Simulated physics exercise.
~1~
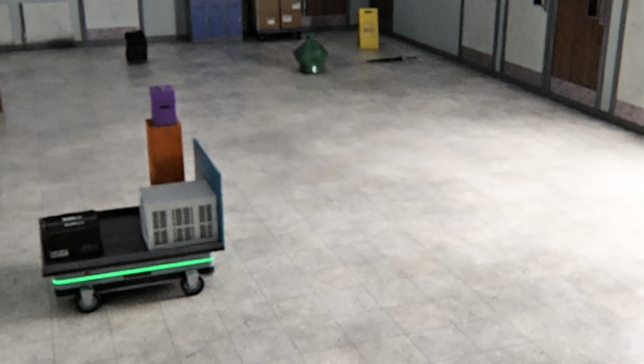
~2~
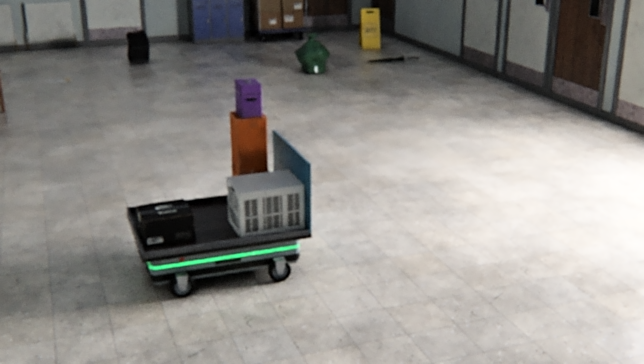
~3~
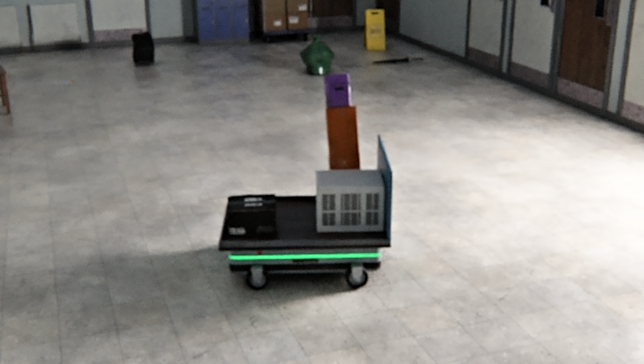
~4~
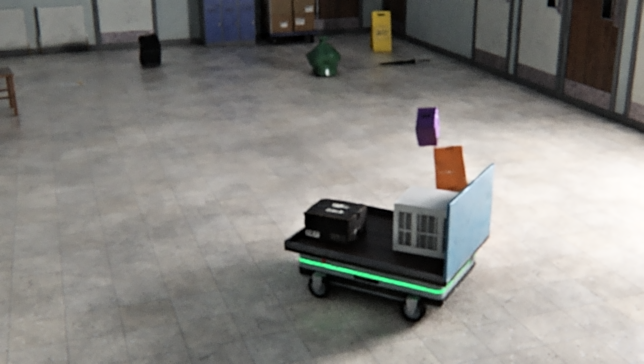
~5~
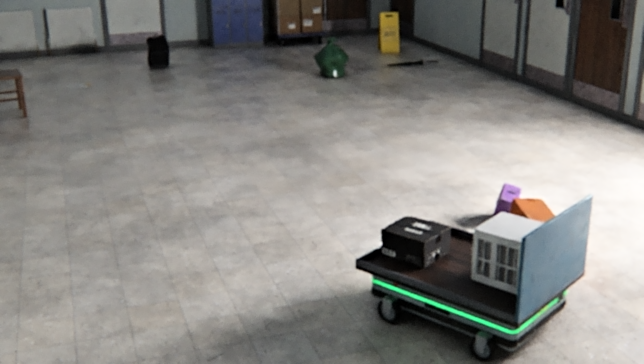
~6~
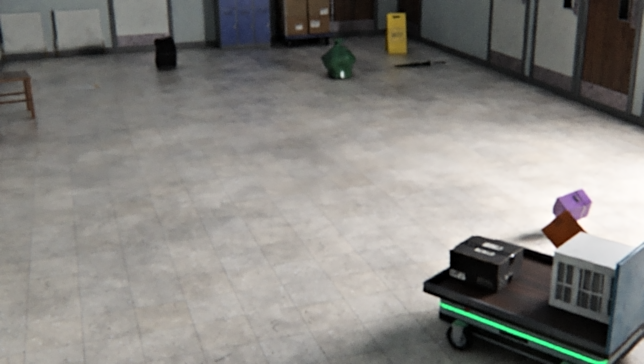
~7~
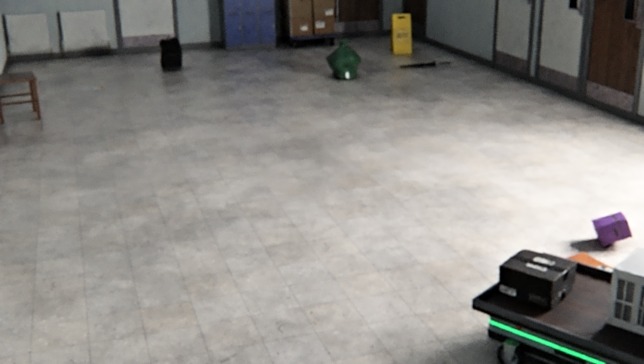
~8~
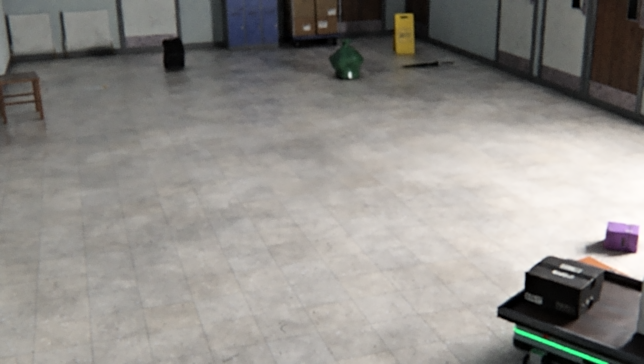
Delivery cart rolling right and curving toward the camera, its orange box and purple toolbox toppling off onto the floor behind.
